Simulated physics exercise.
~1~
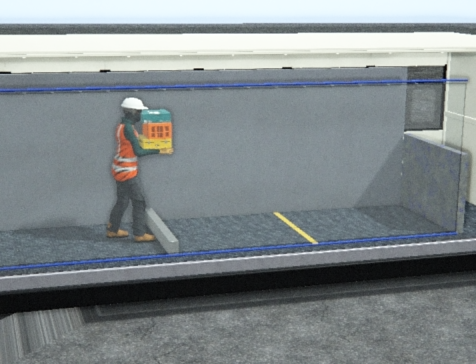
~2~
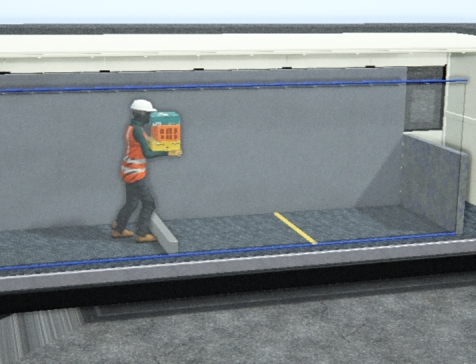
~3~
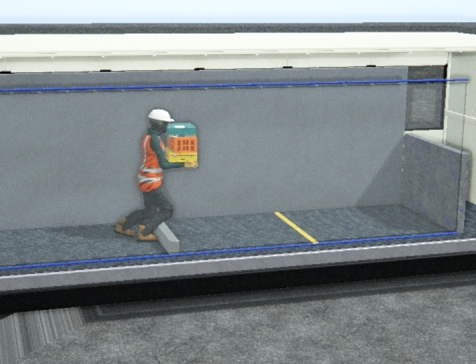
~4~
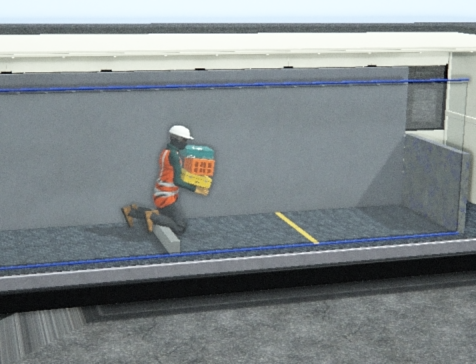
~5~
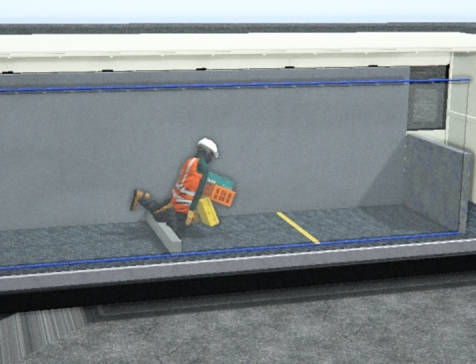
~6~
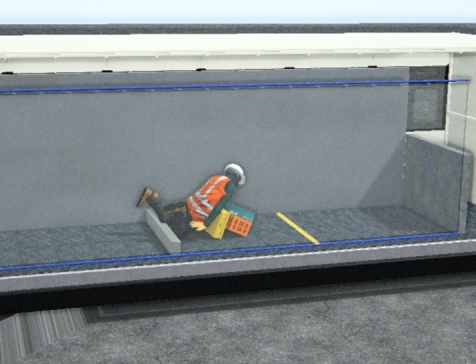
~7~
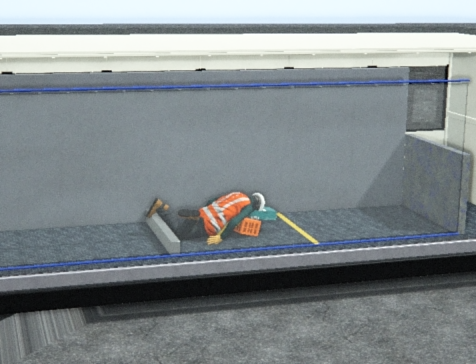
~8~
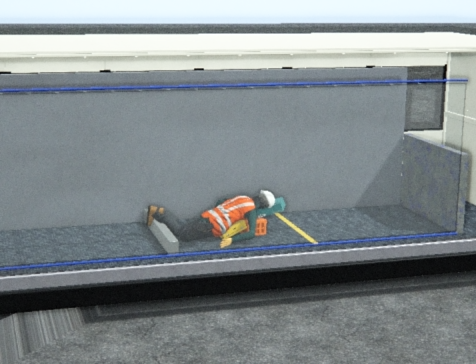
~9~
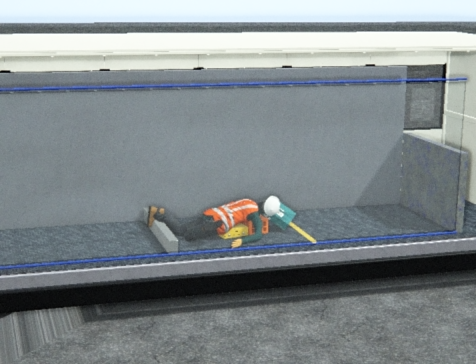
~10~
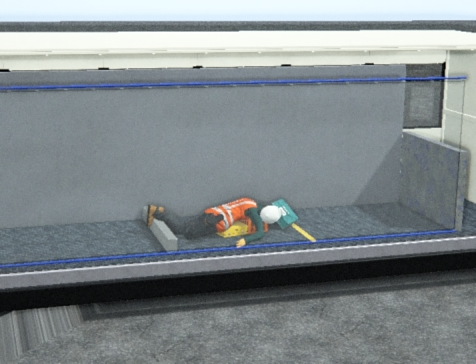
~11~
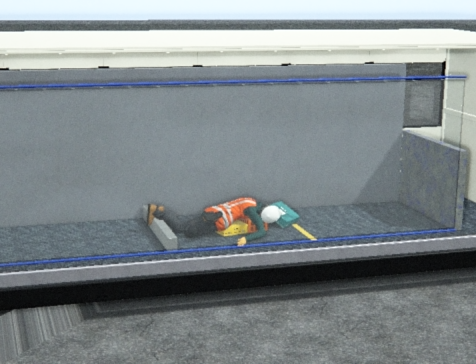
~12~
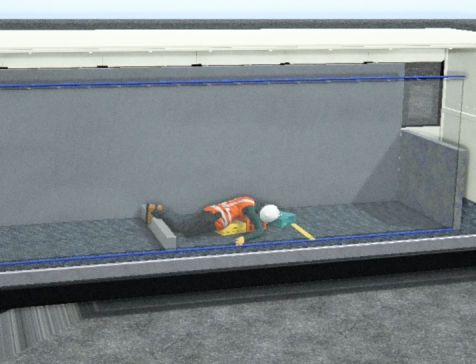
A worker in a white helmet and orange vest, carrying a stack of colourful boxes, tipped forward over a low rail and collapsed to the right, ending face down with the boxes scattered around the head and chest near a yellow line.
